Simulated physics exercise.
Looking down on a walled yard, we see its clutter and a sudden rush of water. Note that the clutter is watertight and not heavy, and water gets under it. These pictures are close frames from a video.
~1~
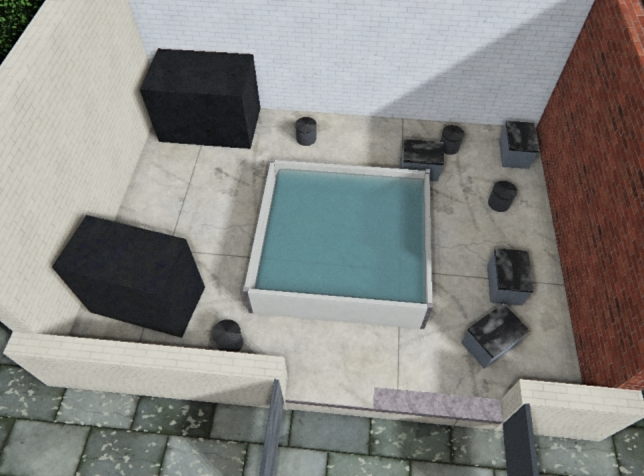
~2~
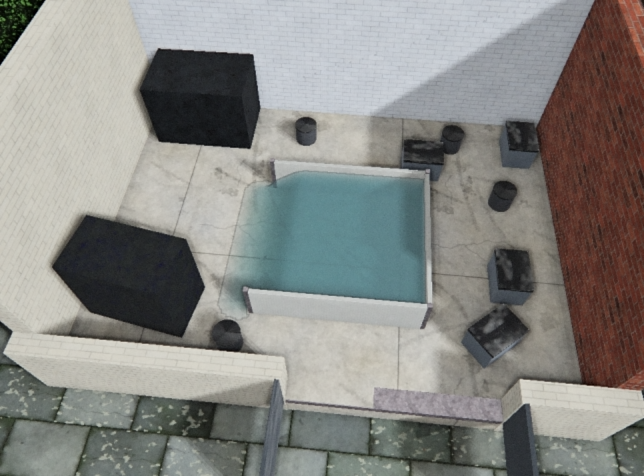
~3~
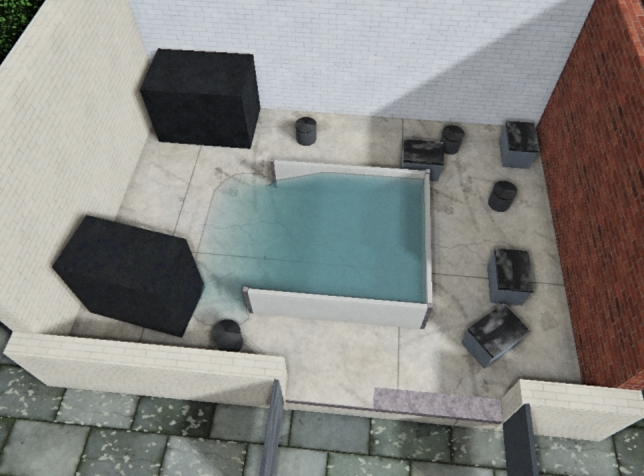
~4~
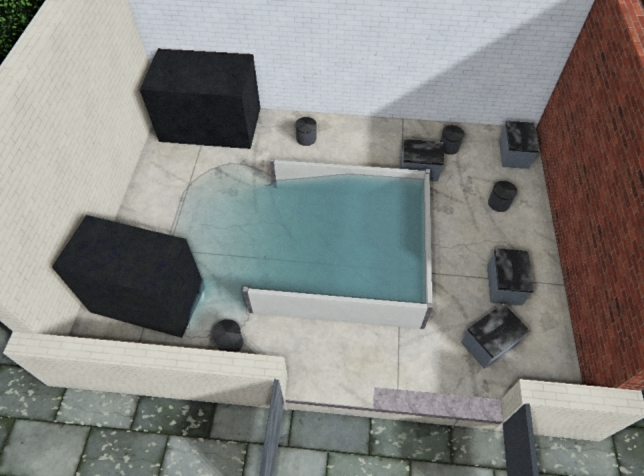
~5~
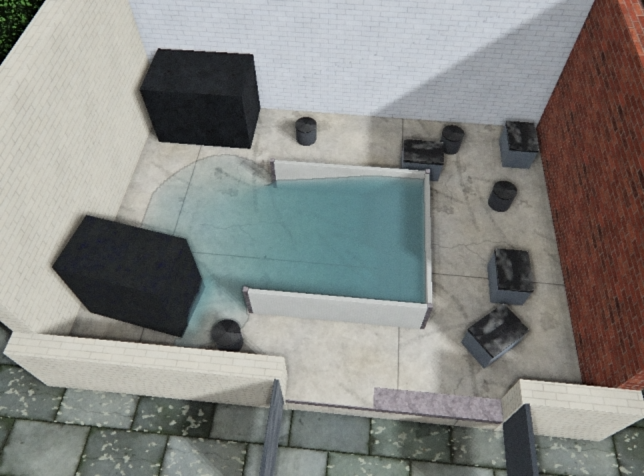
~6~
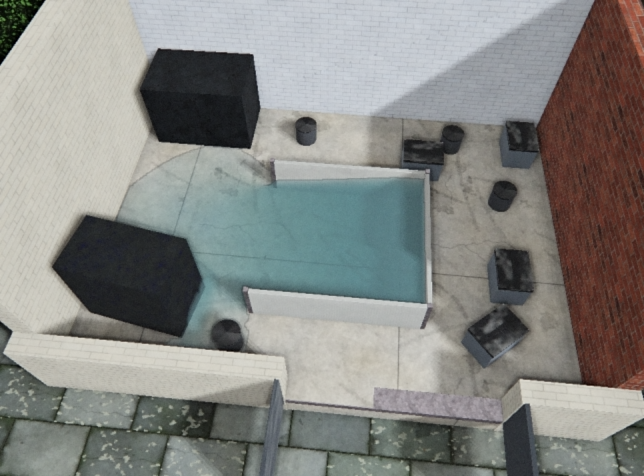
The footage shows a walled yard from above, where the left side of a raised pool opens and blue-green water spreads leftward across the pale paving, reaching a large dark block while the surrounding boxes and pails stay still.
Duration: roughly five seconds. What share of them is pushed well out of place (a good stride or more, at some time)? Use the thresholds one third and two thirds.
I'd put it between one third and two thirds.
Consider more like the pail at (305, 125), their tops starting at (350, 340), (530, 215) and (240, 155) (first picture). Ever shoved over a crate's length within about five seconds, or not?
So, in order, the copies go a long way, nowhere much, a long way.
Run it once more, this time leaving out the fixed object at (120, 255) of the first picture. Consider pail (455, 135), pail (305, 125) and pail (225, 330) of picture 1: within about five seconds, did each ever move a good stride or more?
One by one: Stayed put, got displaced, got displaced.
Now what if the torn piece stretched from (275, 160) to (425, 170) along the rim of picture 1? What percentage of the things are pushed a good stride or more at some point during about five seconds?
Close to 100 in a hundred.
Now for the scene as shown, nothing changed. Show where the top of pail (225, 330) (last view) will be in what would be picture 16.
Somewhere near (258, 314).
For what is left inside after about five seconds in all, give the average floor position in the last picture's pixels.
Roughly at (495, 217) in the last view.
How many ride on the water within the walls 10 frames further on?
In total, 1.
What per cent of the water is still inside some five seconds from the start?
Something like 98 per cent, give or take.
A moment on, 0 of 8 are well off their spots; 0 afloat.
Next, 0 of 8 are well off their spots; 1 afloat.
Later, 1 of 8 are well off their spots; 1 afloat.
In the end, 5 of 8 are well off their spots, and 5 have been at some point; 3 afloat.
